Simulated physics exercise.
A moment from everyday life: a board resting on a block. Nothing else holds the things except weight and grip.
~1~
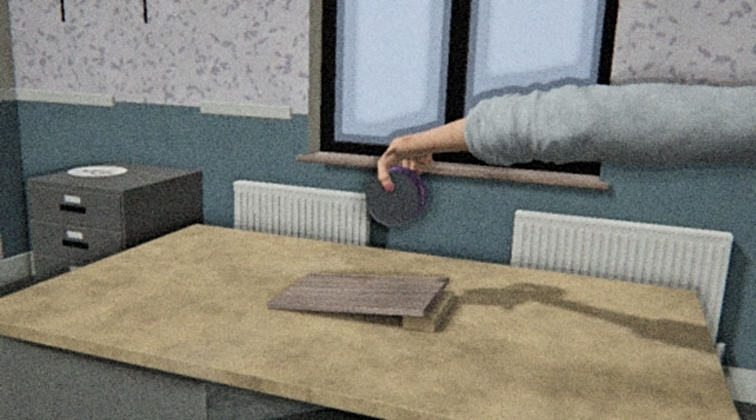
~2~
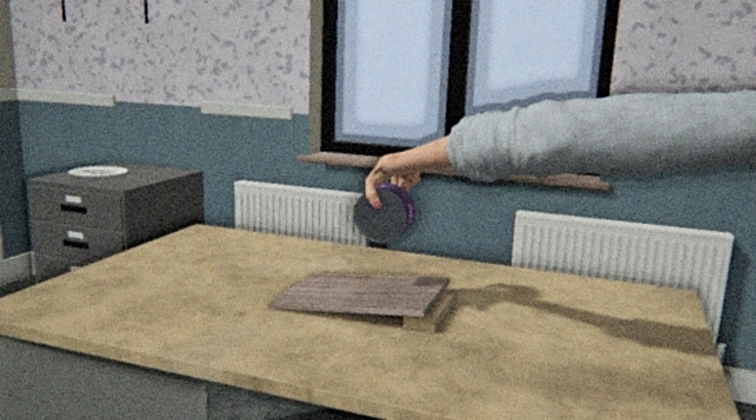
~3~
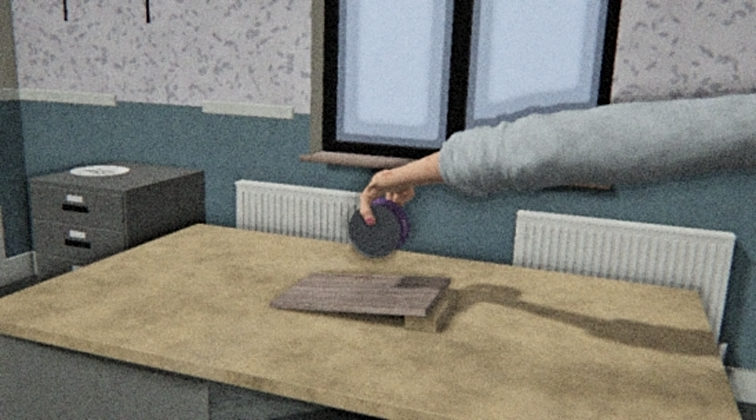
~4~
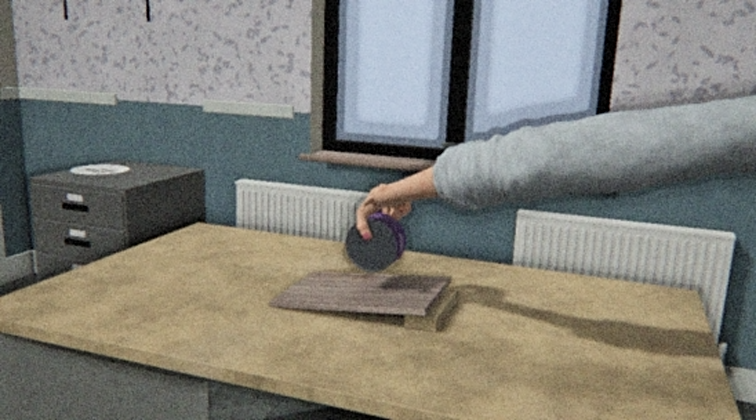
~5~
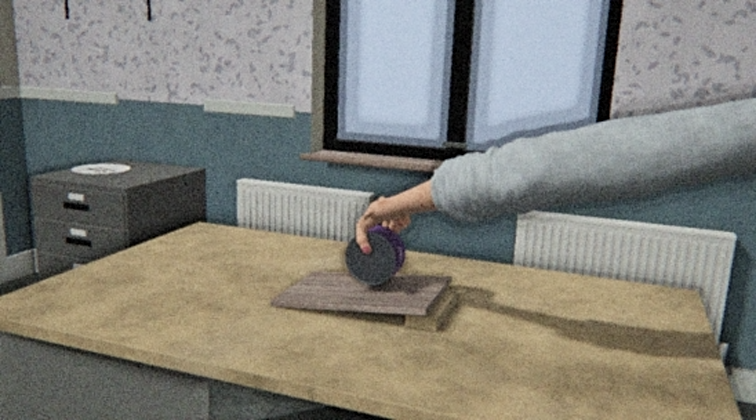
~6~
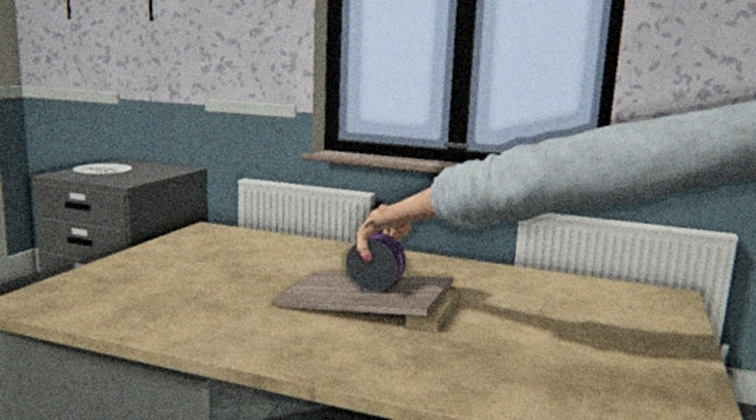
To begin with, a hand in a grey sleeve holds a round, dark and purple tub on its edge above a sloping board resting on a block. The arm lowers it, drifting slightly left, until the tub stands on the board with the hand still on it.
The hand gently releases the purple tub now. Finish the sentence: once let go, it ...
Makes its way down.
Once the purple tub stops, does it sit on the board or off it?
Once it settles, it is off the top.
Then, 1.00 s later than the last frame, purple tub now off the board.
Then, 1.70 s later than the last frame, things are still on the move.
Then, 2.30 s later than the last frame, as before.
When it is over, off the board, purple tub. The purple tub slides or rolls down.
